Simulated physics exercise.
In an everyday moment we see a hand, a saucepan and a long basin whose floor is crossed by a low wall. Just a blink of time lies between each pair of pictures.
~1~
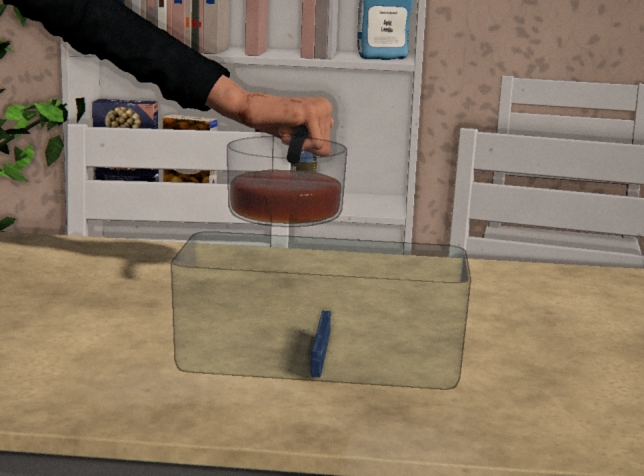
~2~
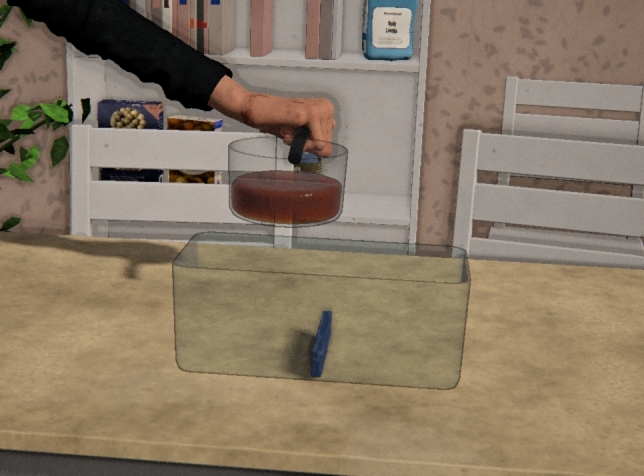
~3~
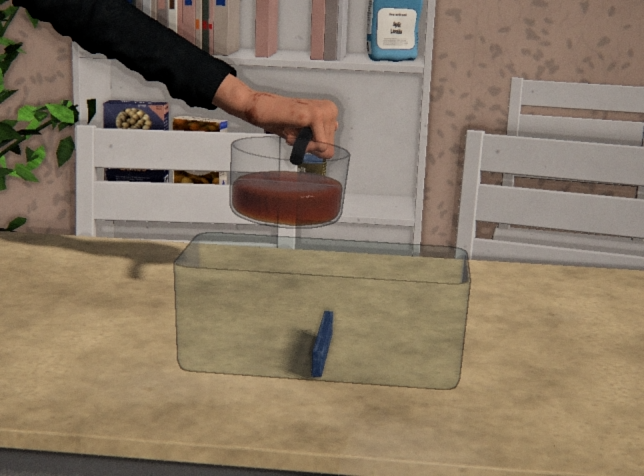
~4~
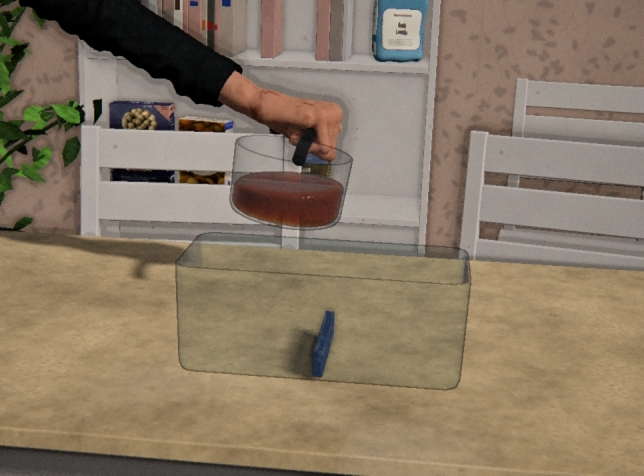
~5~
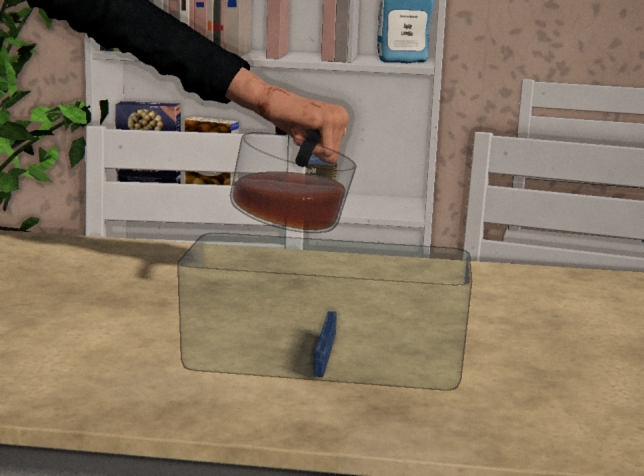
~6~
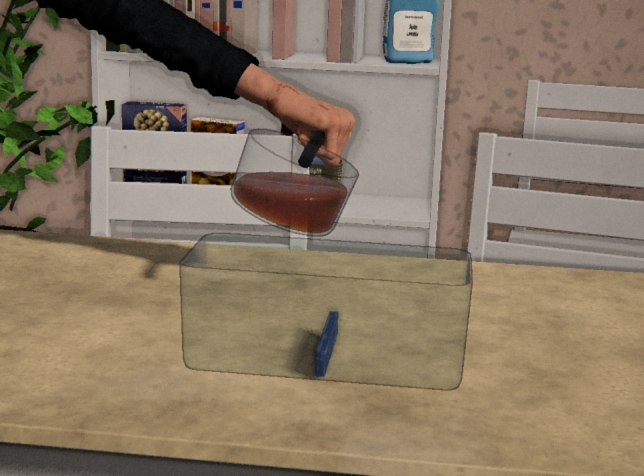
To begin with, a hand holds a clear saucepan of reddish-brown liquid level above a long, see-through basin with a low blue wall on its floor. The hand then gradually tilts the pan to the right, slowly at first and then more noticeably, while the basin stays still and empty.
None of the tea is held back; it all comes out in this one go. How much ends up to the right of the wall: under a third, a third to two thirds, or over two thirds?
Upwards of two thirds.
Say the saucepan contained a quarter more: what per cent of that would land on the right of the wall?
It would be somewhere near 90 %.
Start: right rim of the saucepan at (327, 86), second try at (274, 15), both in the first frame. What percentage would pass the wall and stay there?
It comes to 90 % the first time and 45 % the second.
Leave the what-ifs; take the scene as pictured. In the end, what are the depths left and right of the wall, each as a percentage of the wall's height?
I'd say about 0 for the left and about 60 for the right.
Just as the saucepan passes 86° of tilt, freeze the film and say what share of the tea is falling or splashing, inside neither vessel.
Share out of both vessels: Approx. 30 %.
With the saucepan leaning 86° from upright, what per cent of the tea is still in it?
Remaining share, estimated: 55 %.
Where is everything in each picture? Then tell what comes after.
In the first frame, tilt 0°; pouring edge (346, 152); surface from (232, 177) to (342, 184); the long basin's rim runs from (183, 249) to (467, 266); the wall's top is at (322, 331).
In the second frame, tilt 1°; pouring edge (347, 153); surface from (233, 178) to (343, 185).
In the third frame, tilt 3°; pouring edge (349, 157); surface from (235, 179) to (343, 186).
In the fourth frame, tilt 7°; pouring edge (351, 162); surface from (236, 179) to (345, 187).
In the fifth frame, tilt 13°; pouring edge (354, 169); surface from (237, 179) to (346, 188).
In the sixth frame, tilt 20°; pouring edge (357, 177); surface from (237, 178) to (349, 189).
A moment on, the tilt is 86° and 54 per cent is still to pour, 0 is left of the wall and 18 right of it.
Next, the tilt is 113° and 8 per cent is still to pour, 10 is left of the wall and 78 right of it.
Then the tilt is 114° and 0 per cent is still to pour, 9 is left of the wall and 90 right of it.
Later the tilt is 114° and 0 per cent is still to pour, 9 is left of the wall and 91 right of it.
At rest 9 per cent lies left of the wall, 91 right of it and 0 outside.
